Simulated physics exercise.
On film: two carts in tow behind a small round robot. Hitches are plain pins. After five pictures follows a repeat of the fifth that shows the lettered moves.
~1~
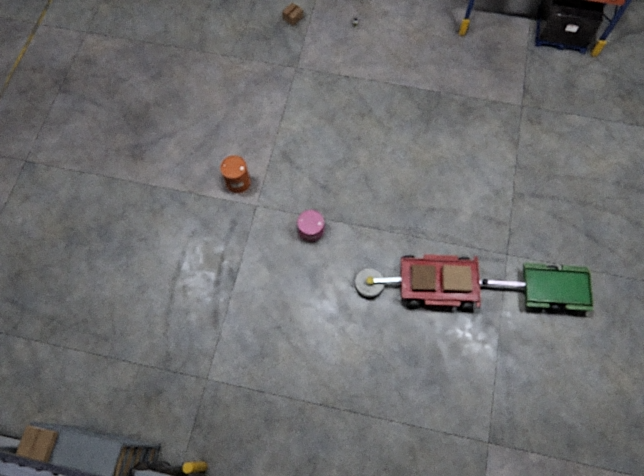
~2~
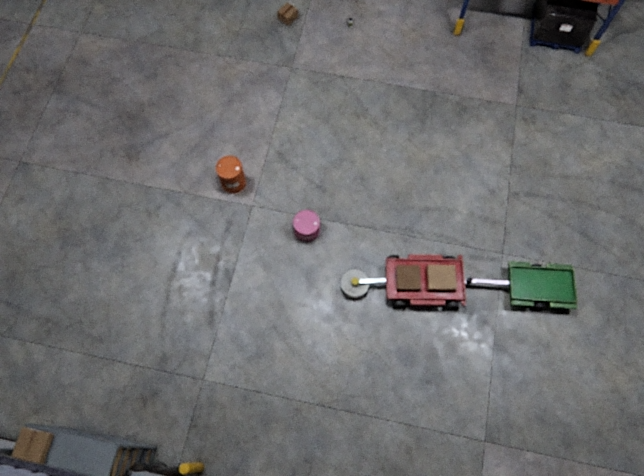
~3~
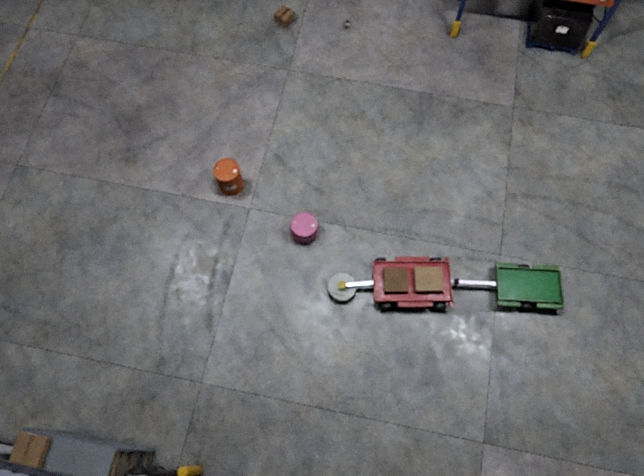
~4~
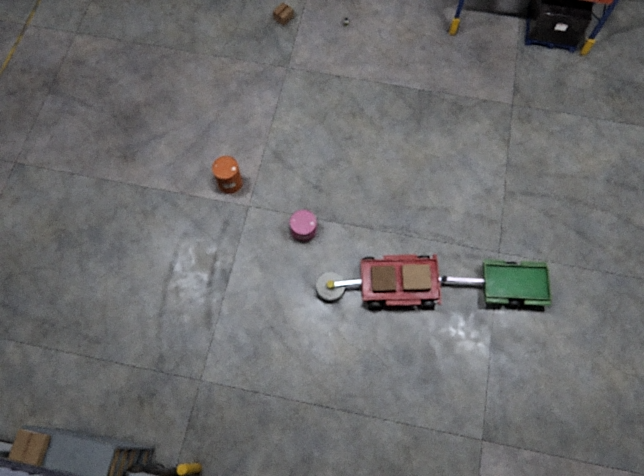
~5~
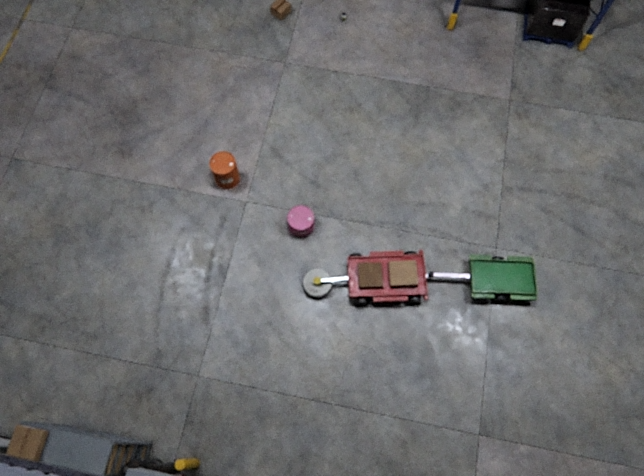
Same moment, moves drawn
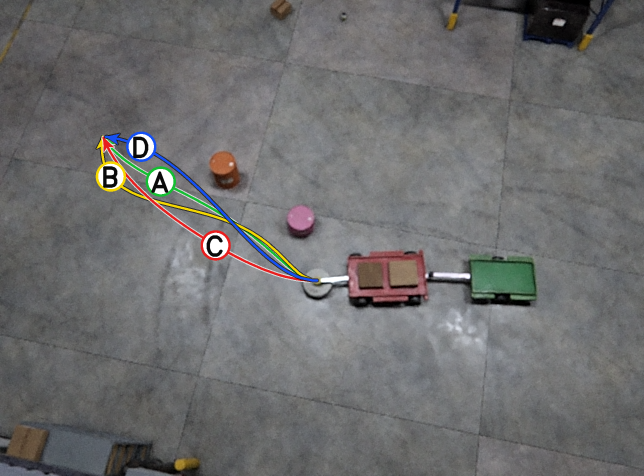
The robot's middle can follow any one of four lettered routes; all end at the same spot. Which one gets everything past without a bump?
The robot should drive C.
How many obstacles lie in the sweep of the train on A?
In all, one.
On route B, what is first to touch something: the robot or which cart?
The red cart.
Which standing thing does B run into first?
The pink tub.
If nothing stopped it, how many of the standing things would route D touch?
In all, two.
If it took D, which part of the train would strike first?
The red cart touches first.
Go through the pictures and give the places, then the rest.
Red cart (440, 280); green cart (558, 286); orange drum (238, 182), in the first picture.
Robot (355, 283); red cart (425, 279); green cart (542, 284); orange drum (234, 182), in the second picture.
Robot (342, 287); red cart (412, 281); green cart (529, 285); orange drum (231, 185), in the third picture.
Robot (331, 286); red cart (400, 279); green cart (517, 282); orange drum (230, 183), in the fourth picture.
Robot (317, 283); red cart (387, 276); green cart (503, 277); orange drum (228, 178); pink tub (301, 225), in the fifth picture.
On the copy, A from (317, 281) via (203, 203) to (103, 136); B from (317, 281) via (193, 211) to (103, 136); C from (317, 281) via (187, 227) to (103, 138); D from (317, 281) via (209, 199) to (106, 137).
On C. First, robot (223, 251), last cart (402, 276).
Then, robot (147, 198), last cart (302, 265).
Finally, robot (105, 140), last cart (223, 236); nothing has been touched.
By contrast, A meets the pink tub; B meets the pink tub; D meets the orange drum and pink tub.
